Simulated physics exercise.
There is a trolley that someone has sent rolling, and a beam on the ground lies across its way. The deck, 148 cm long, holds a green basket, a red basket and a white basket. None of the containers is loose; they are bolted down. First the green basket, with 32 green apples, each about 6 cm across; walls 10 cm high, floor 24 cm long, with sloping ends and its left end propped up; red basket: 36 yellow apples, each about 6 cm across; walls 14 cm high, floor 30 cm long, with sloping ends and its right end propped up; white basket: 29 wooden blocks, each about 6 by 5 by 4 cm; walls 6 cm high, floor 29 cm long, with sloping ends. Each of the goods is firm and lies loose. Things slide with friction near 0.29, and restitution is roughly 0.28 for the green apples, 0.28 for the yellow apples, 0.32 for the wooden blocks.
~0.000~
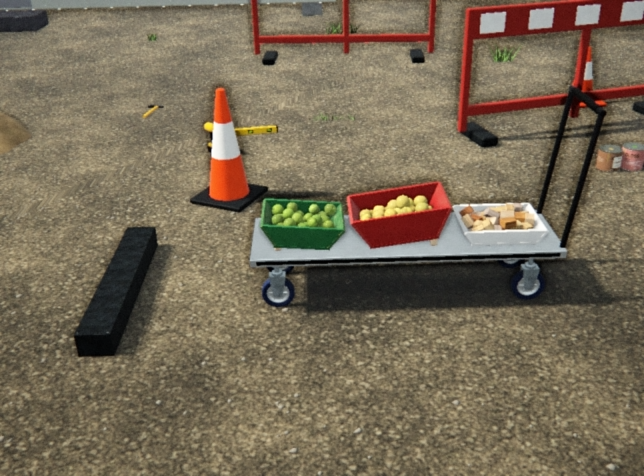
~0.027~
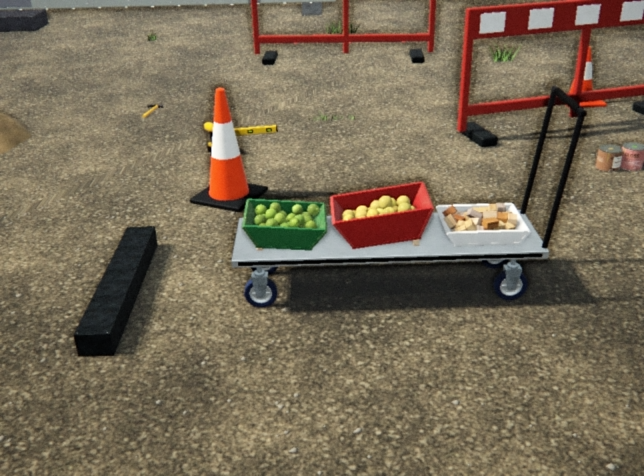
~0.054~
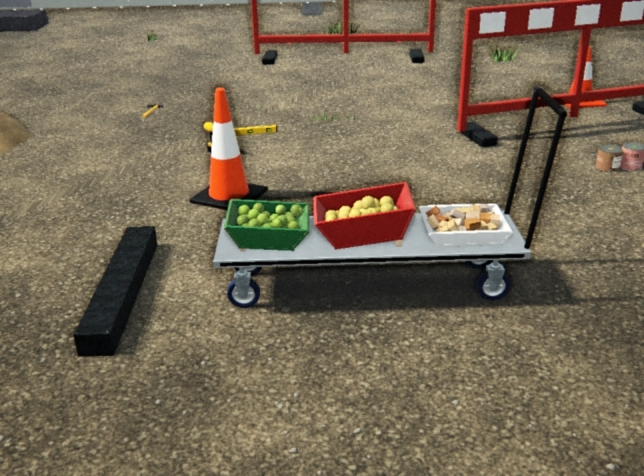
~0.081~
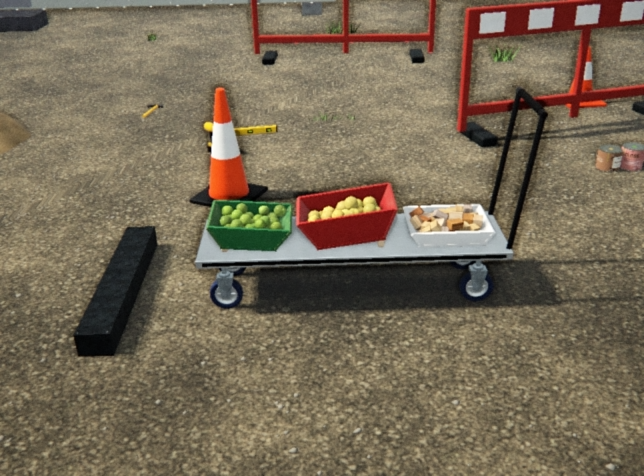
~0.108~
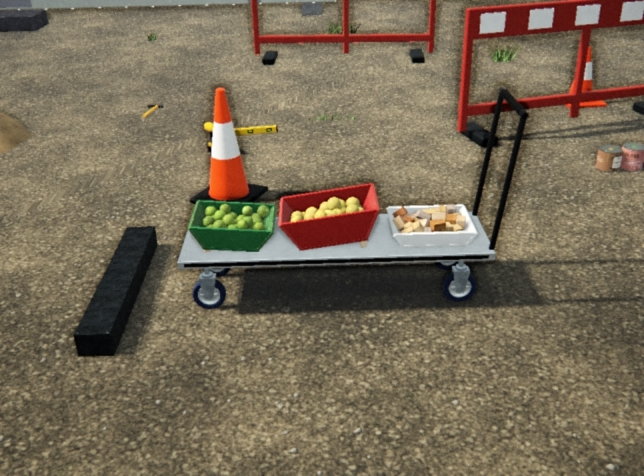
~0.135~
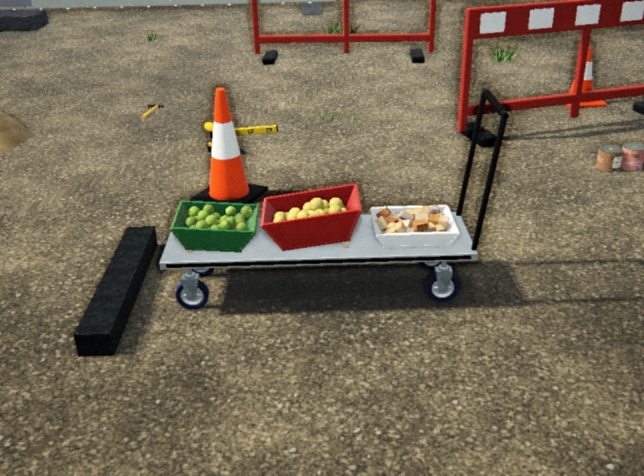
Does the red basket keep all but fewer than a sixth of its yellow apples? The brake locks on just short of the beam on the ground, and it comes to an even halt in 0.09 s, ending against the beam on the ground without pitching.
No. Spilled: Higher than a sixth.
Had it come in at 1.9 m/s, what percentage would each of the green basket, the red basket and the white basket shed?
In that case the green basket sheds 0 per cent of its load, the red basket 10 per cent, and the white basket 20 per cent.
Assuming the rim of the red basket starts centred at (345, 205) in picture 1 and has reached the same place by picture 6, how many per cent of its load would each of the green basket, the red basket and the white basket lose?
In that case you'd see green basket at 0, red basket at 0 and white basket at 10 percent.
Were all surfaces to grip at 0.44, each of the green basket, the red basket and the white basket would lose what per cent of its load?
Green basket 10, red basket 20, white basket 40 per cent.
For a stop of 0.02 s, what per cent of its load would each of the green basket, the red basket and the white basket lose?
Result - green basket: 30 percent, red basket: 30 percent, white basket: 40 percent.
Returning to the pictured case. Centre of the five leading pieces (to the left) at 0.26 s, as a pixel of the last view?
Their mean place is roughly (140, 213) in the last picture.
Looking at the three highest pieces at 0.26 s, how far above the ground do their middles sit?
About 48 cm up, on average.
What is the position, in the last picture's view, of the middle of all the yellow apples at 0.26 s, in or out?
Pixel (250, 219), give or take.
After 0.16 s, the brake bites.
After 0.26 s, the green basket has all 32, the red basket has all 36 and the white basket is down by 1 of 29.
After 0.38 s, the green basket is down by 4 of 32, the red basket is down by 6 of 36 and the white basket is down by 8 of 29.
After 0.61 s, the green basket is down by 8 of 32, the red basket is down by 10 of 36 and the white basket is down by 10 of 29.
Outcome (at 1.12 s), the green basket is down by 8 of 32, the red basket is down by 11 of 36 and the white basket is down by 10 of 29. Asked share, 11 of 36, 31 per cent.
